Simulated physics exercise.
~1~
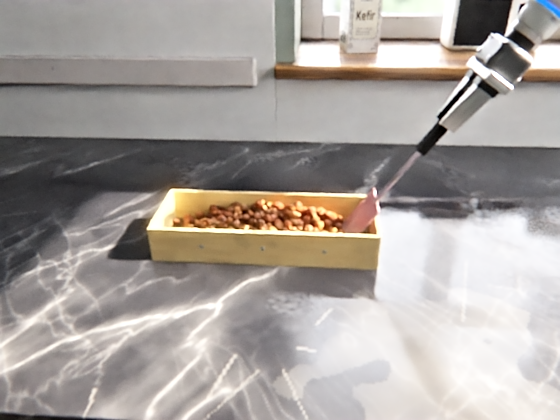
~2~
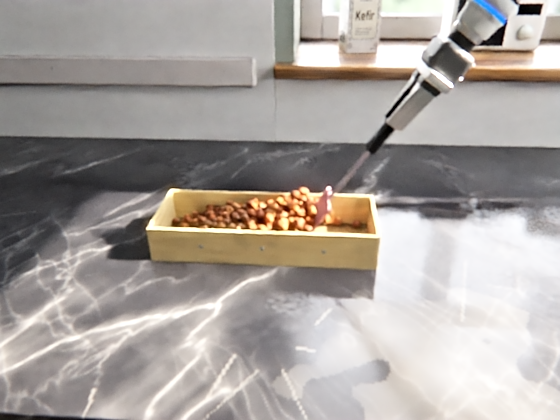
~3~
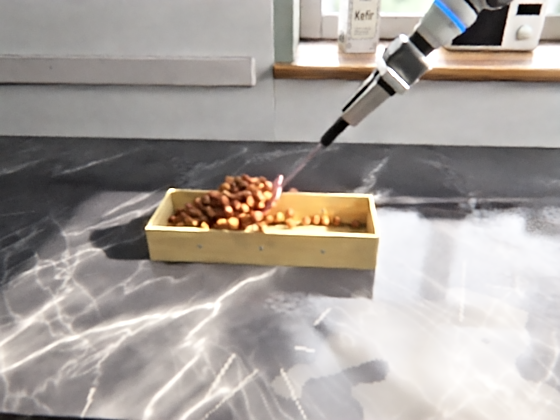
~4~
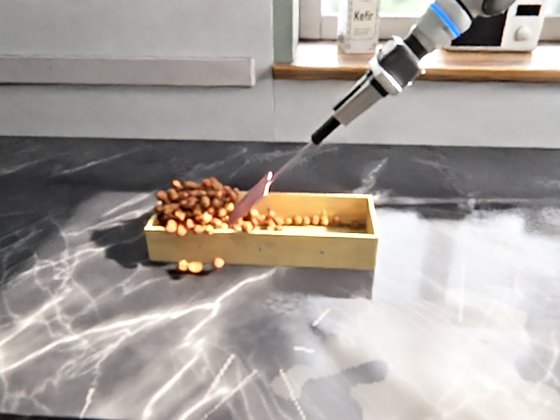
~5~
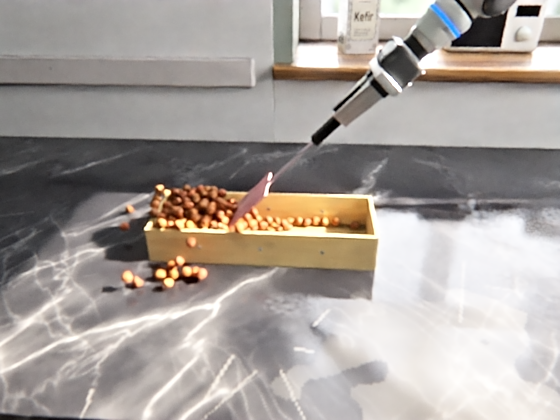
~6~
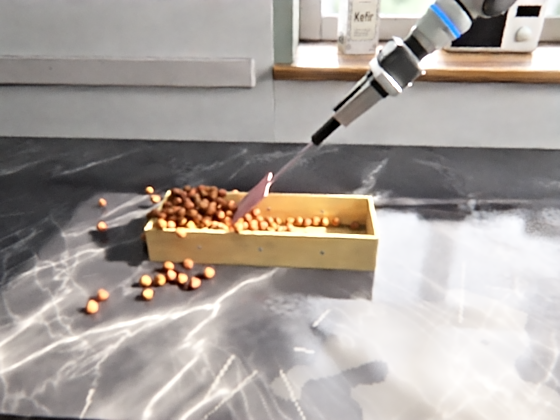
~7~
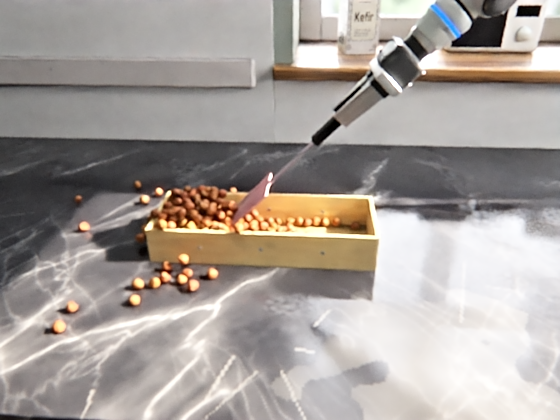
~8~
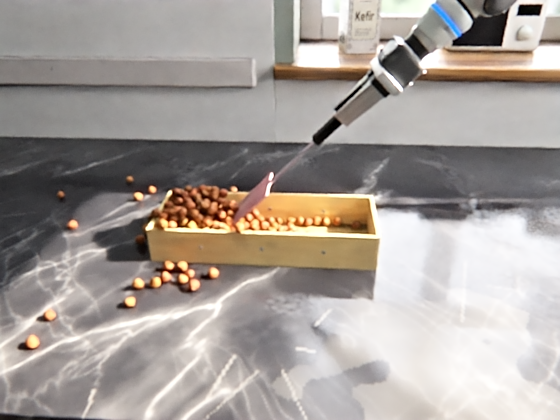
A robot arm pushes hazelnuts leftward in a wooden trough, spilling some onto the table.
